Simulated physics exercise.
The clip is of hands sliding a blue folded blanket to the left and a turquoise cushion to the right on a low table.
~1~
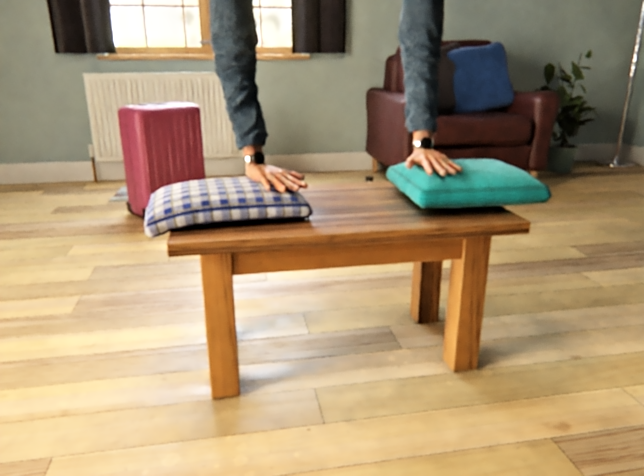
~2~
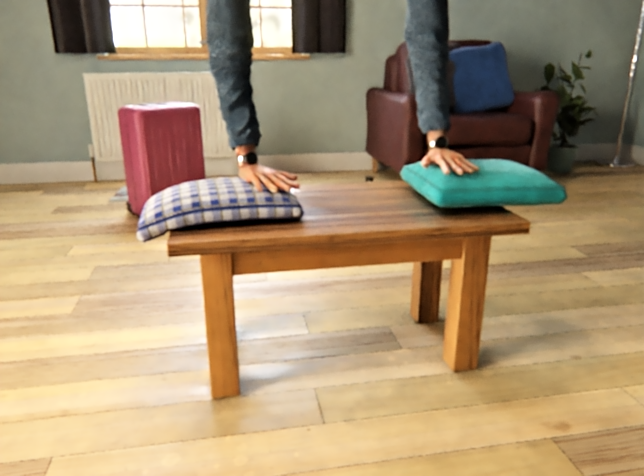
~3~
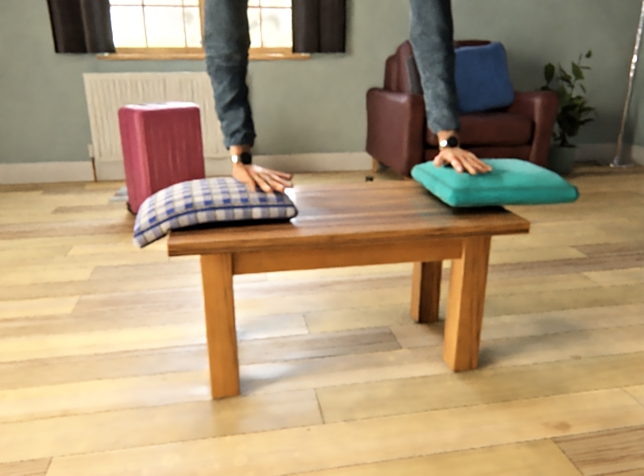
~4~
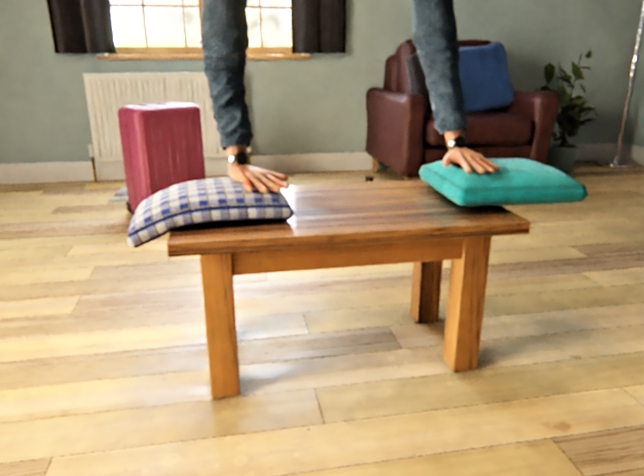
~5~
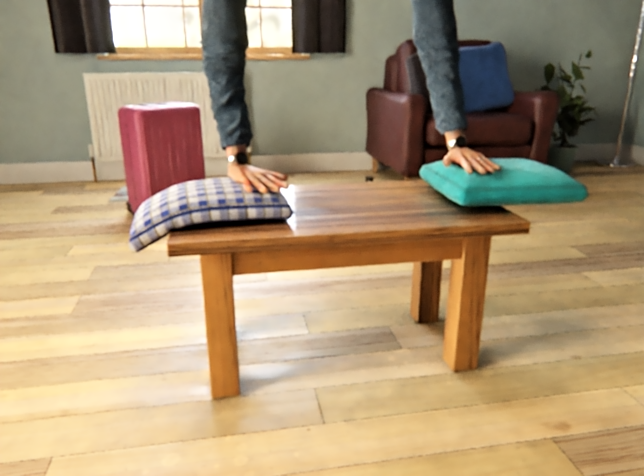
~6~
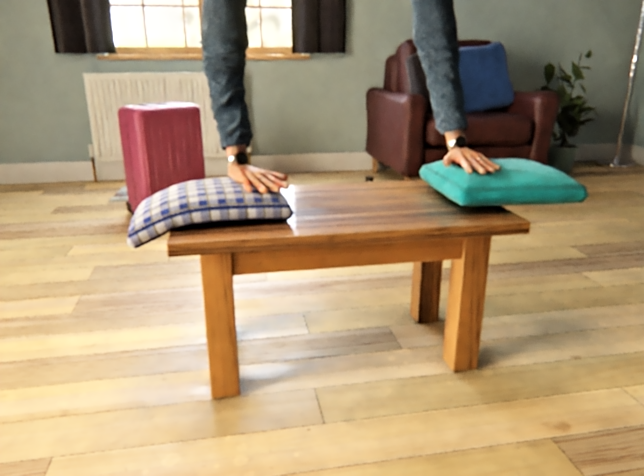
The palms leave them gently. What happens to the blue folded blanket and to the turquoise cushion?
The blue folded blanket remains on top, the turquoise cushion goes down.
Then, 0.40 s past the final frame, folded blanket unmoved; cushion falling near (504, 223).
Then, 0.70 s past the final frame, folded blanket unmoved; cushion on the floor near (511, 269).
When it is over, folded blanket unmoved; cushion on the floor near (534, 294). The blue folded blanket holds its place and the turquoise cushion slumps off the end.
